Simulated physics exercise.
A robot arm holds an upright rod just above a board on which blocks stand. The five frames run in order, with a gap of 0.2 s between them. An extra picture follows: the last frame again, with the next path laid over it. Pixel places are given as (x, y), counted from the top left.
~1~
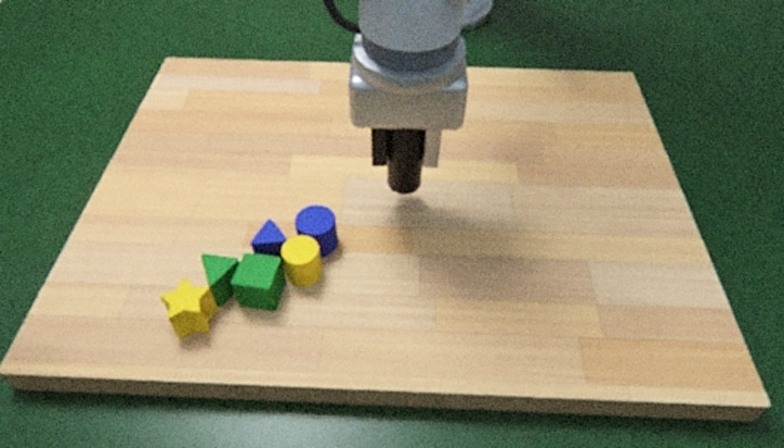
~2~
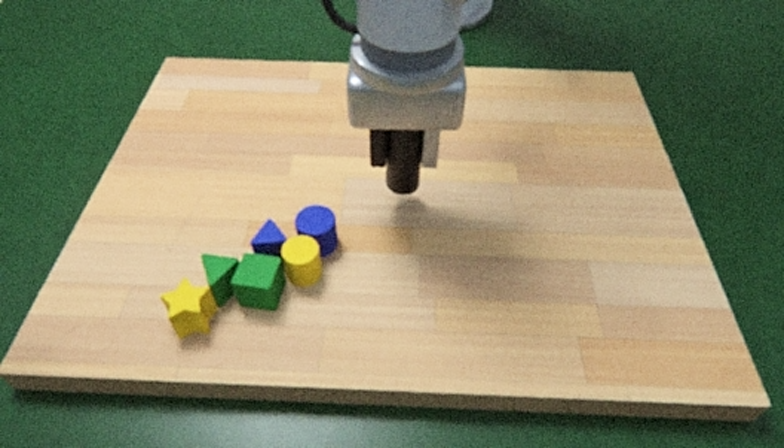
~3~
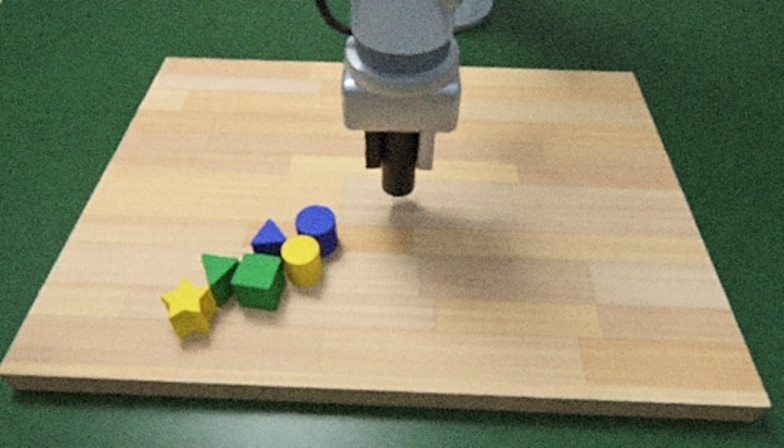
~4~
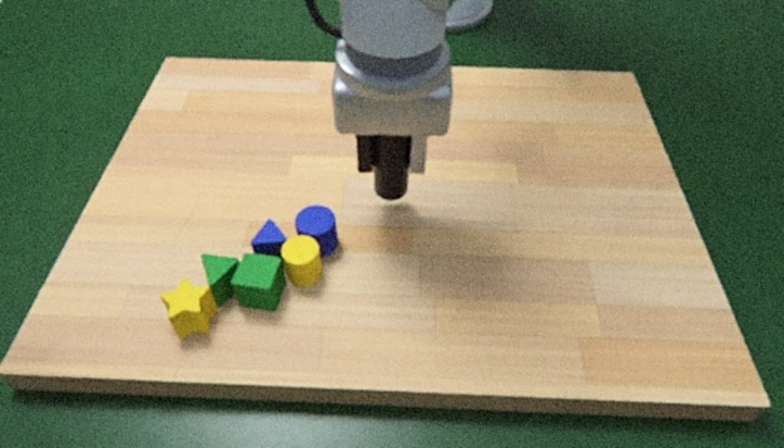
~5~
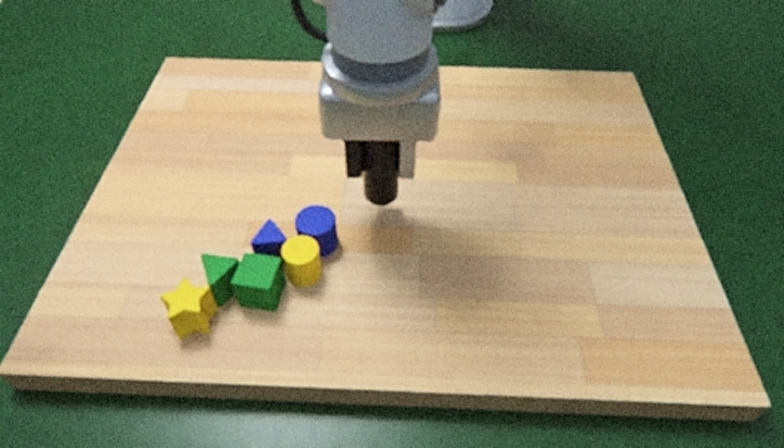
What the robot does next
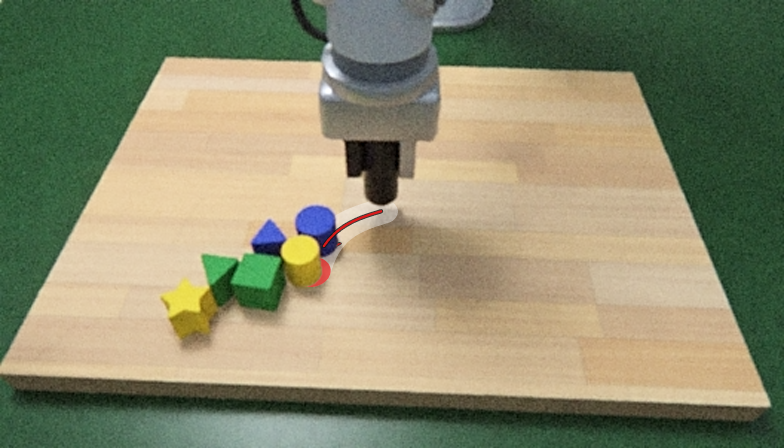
Above a wooden board, a robot arm drifts slightly left while the colored blocks stay still.
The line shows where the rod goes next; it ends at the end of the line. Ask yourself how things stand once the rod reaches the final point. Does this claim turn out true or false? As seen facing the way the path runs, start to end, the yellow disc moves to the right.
The statement is false.
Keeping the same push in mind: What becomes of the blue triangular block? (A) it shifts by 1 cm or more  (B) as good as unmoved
A
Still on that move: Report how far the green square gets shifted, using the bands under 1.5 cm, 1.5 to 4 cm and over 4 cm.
Band: 1.5 to 4 cm.
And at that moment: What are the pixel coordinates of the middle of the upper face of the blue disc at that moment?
I'd guess (267, 253).
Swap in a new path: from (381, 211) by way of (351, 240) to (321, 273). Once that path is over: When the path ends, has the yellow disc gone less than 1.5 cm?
No
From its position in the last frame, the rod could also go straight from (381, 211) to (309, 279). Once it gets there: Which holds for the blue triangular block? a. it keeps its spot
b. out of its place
Correct choice: B.
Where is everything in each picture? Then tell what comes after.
The first frame shows tip of the rod (404, 183), middles of tops, green square (256, 270), blue triangular block (269, 233), yellow disc (300, 249), blue disc (315, 219).
The second frame shows rod (403, 184), nothing pushed.
The third frame shows rod (398, 186), nothing pushed.
The fourth frame shows rod (391, 189), nothing pushed.
The fifth frame shows rod (381, 194), green square (256, 270), blue triangular block (269, 233), yellow disc (300, 249), blue disc (315, 219).
The line goes from (381, 211) over (350, 223) and (326, 244) to (312, 272).
On the path given first. One third of the way, rod (347, 206); nothing pushed yet.
Two thirds of the way, rod (323, 228); green square (248, 283), turned 45° clockwise; blue triangular block (253, 239), turned 35° clockwise; yellow disc (287, 269); blue disc (287, 237).
At the end, rod (309, 255); green square (242, 290), turned 65° clockwise; blue triangular block (239, 241), turned 55° clockwise; yellow disc (284, 282); blue disc (267, 253).
